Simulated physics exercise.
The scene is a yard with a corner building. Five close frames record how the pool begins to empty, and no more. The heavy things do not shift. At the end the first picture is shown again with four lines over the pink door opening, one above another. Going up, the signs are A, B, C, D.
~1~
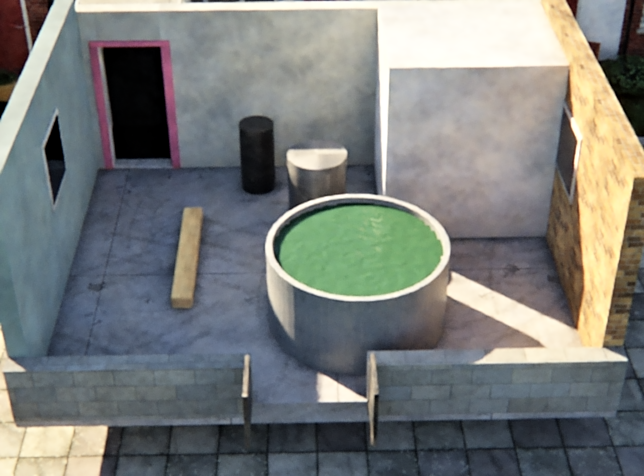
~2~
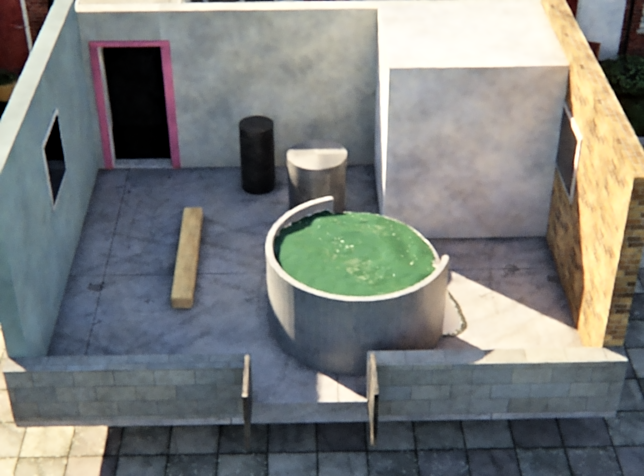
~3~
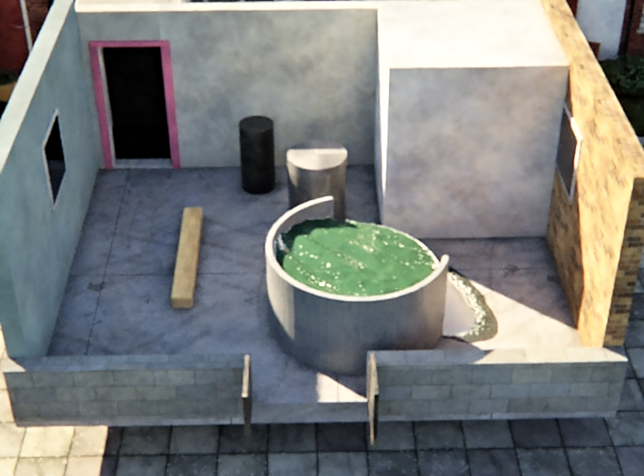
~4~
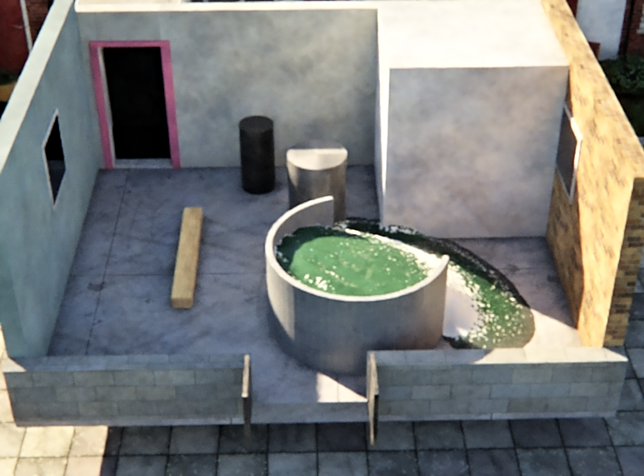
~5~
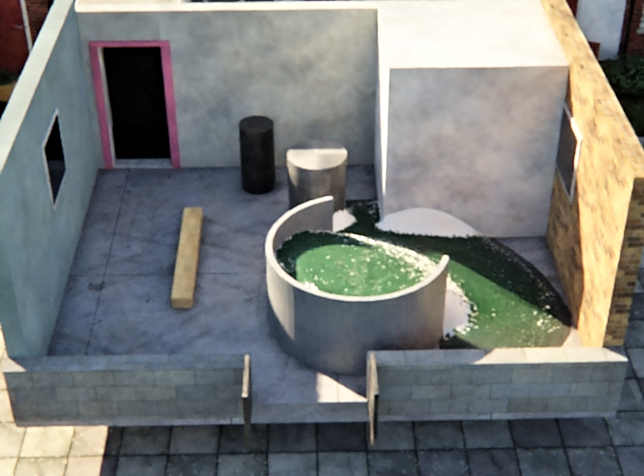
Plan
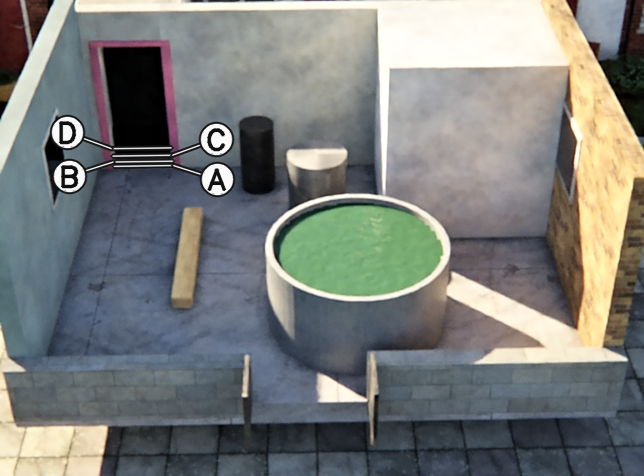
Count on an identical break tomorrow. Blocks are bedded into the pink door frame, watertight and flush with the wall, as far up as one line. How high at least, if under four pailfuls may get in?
Go for B.
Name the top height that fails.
Height A.
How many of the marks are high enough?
Three.
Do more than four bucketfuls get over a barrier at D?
No, that is safe.
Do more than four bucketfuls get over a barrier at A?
Yes, that goes wrong.
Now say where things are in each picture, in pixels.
Water in the pool at rest, its middle at (358, 249); foot of the pink doorway at (143, 168); open gate at (310, 349).
Water covers 3 % of the ground and shows as far out as (445, 334).
Water covers 7 % of the ground and shows as far out as (489, 333).
Water covers 15 % of the ground and shows as far out as (503, 326).
Water covers 23 % of the ground and shows as far out as (553, 330).
On the marked copy, A at (143, 165); B at (143, 161); C at (142, 155); D at (141, 148); from the bottom up A, B, C, D.
With A, about 8 bucketfuls get in.
With B, a splash gets over, under a bucket.
With C, nothing gets over.
With D, nothing gets over.
